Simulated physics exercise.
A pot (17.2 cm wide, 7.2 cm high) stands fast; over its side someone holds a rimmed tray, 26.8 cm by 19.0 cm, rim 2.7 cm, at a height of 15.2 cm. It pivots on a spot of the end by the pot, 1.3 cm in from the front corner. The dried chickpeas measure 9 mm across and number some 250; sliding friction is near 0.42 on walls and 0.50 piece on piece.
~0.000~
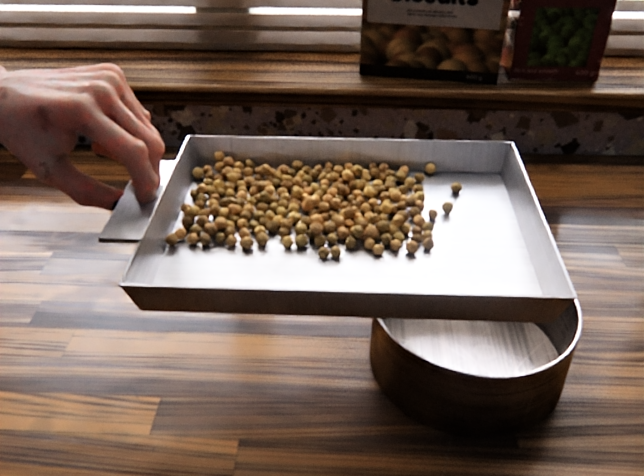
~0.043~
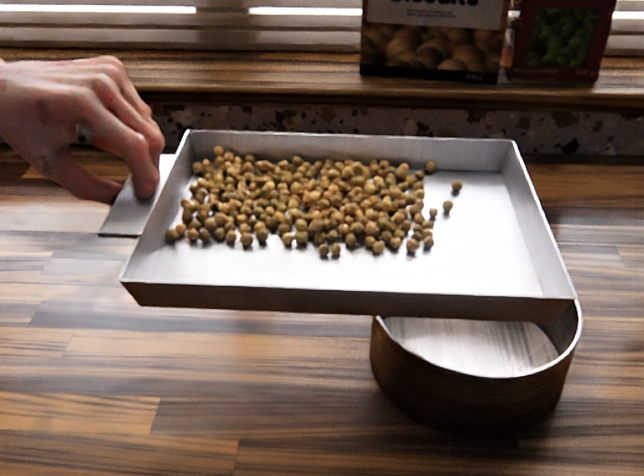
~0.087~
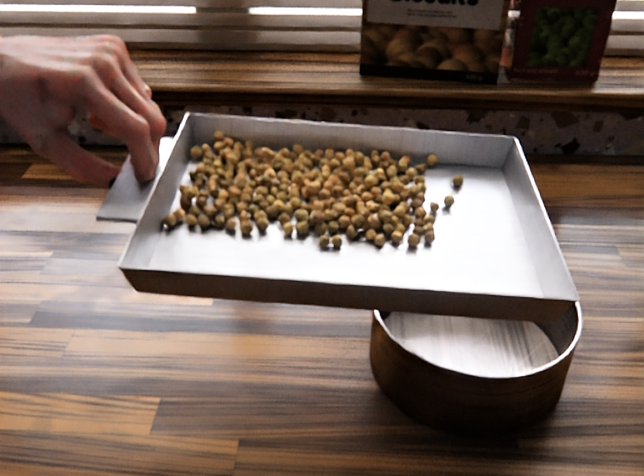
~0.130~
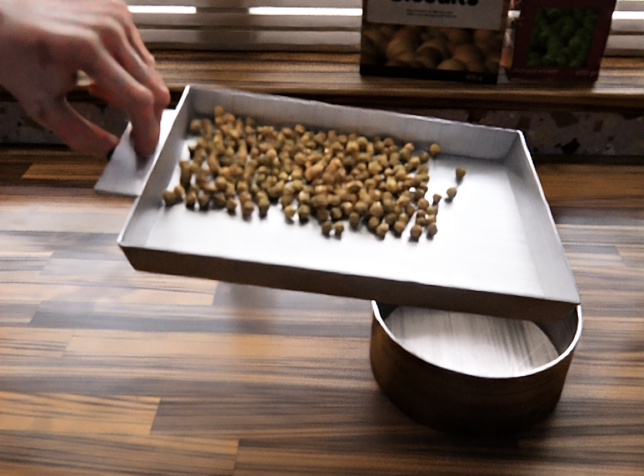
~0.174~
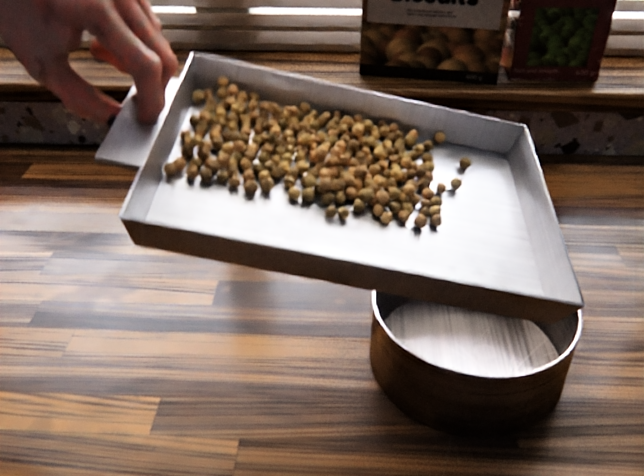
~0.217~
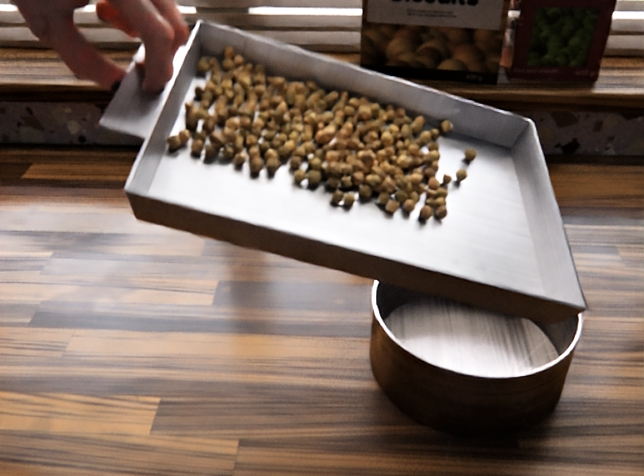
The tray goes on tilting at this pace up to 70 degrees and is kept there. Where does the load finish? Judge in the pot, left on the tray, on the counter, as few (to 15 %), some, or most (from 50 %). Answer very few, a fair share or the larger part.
In the pot: Very few; left on the tray: A fair share; on the counter: The larger part.
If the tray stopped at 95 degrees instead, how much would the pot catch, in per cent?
It would be near 0 per cent.
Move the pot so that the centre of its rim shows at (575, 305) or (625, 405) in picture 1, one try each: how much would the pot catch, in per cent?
About 5 and 60 per cent.
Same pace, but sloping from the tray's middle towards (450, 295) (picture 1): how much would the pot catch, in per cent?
Some 0 per cent.
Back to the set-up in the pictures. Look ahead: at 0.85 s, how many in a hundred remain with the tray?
Some 40 per cent of the load.
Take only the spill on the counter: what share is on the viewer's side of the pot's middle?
Roughly 100 per cent.
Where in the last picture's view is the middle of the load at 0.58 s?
Near (544, 203).
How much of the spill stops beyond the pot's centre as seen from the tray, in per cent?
About 100 per cent.
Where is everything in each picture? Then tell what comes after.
Tray tilt 0 degrees, front corners at (134, 278) and (561, 289); middle of the pieces at (315, 201); pot at (475, 300), in the first picture.
Tray tilt 1 degrees, front corners at (134, 273) and (562, 290); middle of the pieces at (315, 198), in the second picture.
Tray tilt 4 degrees, front corners at (133, 259) and (564, 291), lowest corner right front; middle of the pieces at (316, 187), in the third picture.
Tray tilt 8 degrees, front corners at (133, 236) and (568, 293), lowest corner right front; middle of the pieces at (318, 171), in the fourth picture.
Tray tilt 14 degrees, front corners at (136, 210) and (571, 295), lowest corner right front; middle of the pieces at (323, 152), in the fifth picture.
Tray tilt 19 degrees, front corners at (141, 184) and (574, 298), lowest corner right front; middle of the pieces at (330, 134); pot at (475, 300). The tray's pace is about 120 degrees a second, in the sixth picture.
After 0.43 s, tilt 45 degrees; the tray holds 100 %, the pot 0 %.
After 0.58 s, tilt 63 degrees; the tray holds 100 %, the pot 0 %.
Then, at 0.85 s, tilt 70 degrees; the tray holds 40 %, the pot 0 %.
At rest (2.0 s), pot 0 %, tray 35 %, counter 65 %.
